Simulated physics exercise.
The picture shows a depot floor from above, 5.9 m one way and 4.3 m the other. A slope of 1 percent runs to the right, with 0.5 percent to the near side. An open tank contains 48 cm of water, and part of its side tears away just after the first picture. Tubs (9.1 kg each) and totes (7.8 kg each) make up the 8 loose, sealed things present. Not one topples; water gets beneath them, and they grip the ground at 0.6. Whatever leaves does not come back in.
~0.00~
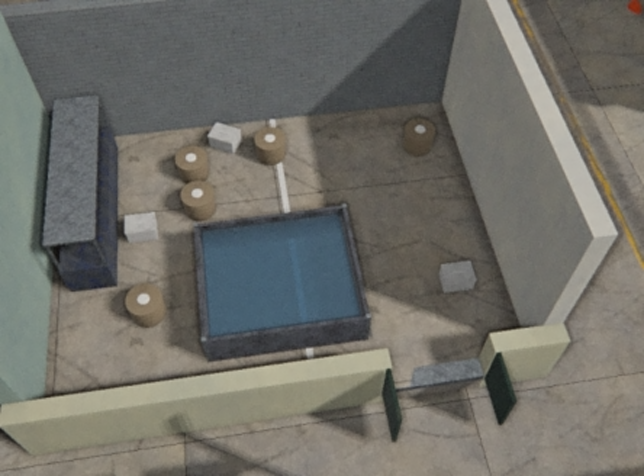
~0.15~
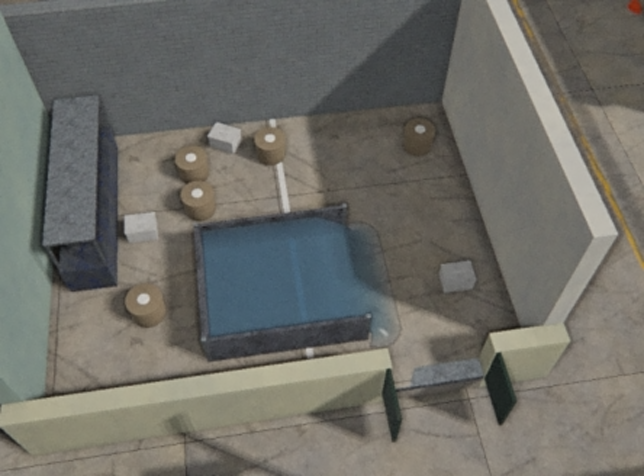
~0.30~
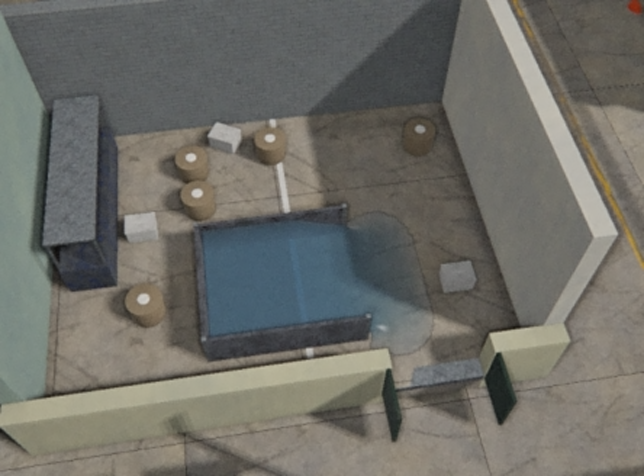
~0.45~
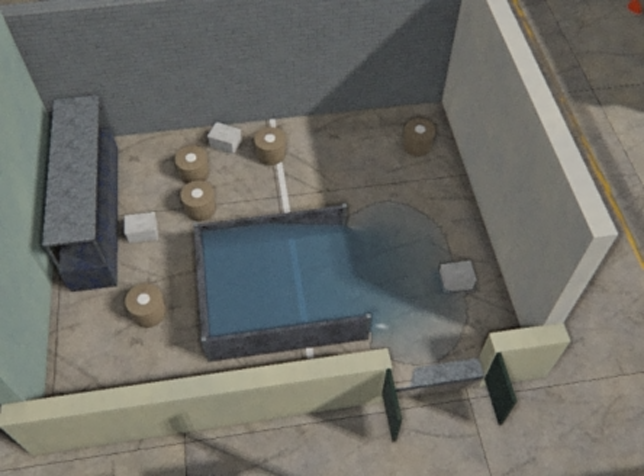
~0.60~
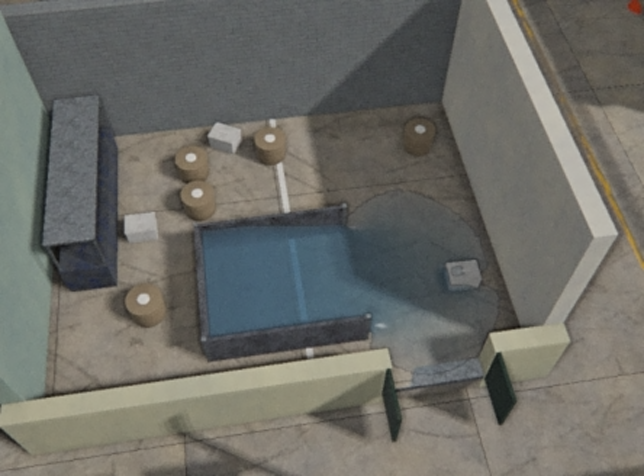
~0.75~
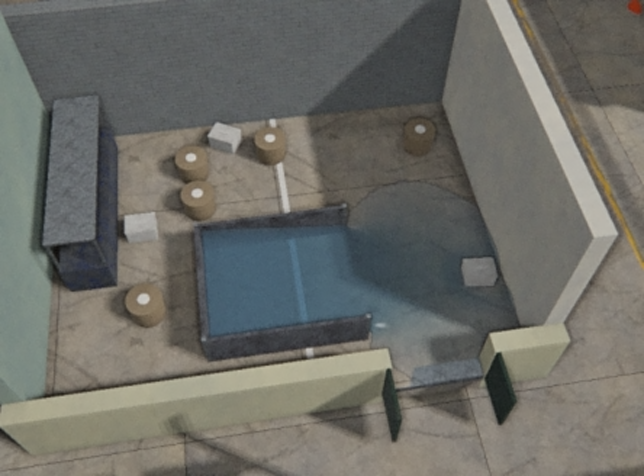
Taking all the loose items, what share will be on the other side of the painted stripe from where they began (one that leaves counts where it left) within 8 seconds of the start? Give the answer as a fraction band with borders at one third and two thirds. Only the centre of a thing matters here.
Band: Less than 1/3.
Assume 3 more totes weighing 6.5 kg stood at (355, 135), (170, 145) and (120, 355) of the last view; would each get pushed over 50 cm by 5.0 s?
Taking them in order, the first is above the mark, the second below the mark and the third below the mark.
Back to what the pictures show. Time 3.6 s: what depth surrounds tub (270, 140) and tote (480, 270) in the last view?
Around 2 cm and 16 cm.
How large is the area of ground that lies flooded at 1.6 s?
Somewhere around 9.5 m2, roughly.
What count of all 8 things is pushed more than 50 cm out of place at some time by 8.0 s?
4.
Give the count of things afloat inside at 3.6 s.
At that time, 2.
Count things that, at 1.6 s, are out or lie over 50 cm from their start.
Count then: 0.
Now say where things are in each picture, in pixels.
A tote at (458, 272) rests on the ground; a tub at (191, 158) rests on the ground; 3.1 m2 under water; 0 of 8 have shifted, in the first picture.
A tote at (458, 272), on the bottom; a tub at (191, 158) rests on the ground; water covers 3.9 m2; 0 of 8 have shifted, in the second picture.
A tote at (458, 272) rests on the ground; a tub at (191, 158), on the bottom; water covers 4.8 m2; 0 of 8 have shifted, in the third picture.
A tote at (458, 272), on the bottom; a tub at (191, 158), on the bottom; water covers 5.9 m2; 0 of 8 have shifted, in the fourth picture.
A tote at (464, 271), on the bottom, 7 cm from its start; a tub at (191, 158), on the bottom; water covers 7.1 m2; 1 of 8 have shifted, in the fifth picture.
A tote at (480, 268) rests on the ground, 29 cm from its start; a tub at (191, 158) rests on the ground; water covers 8.3 m2; 1 of 8 have shifted, in the sixth picture.
After 1.6 s 0 of 8 are over the mark; 1 afloat.
After 3.6 s 0 of 8 are over the mark; 2 afloat.
After 5.6 s 1 of 8 are over the mark; 1 afloat.
After 8.0 s 1 of 8 are over the mark; 4 afloat.
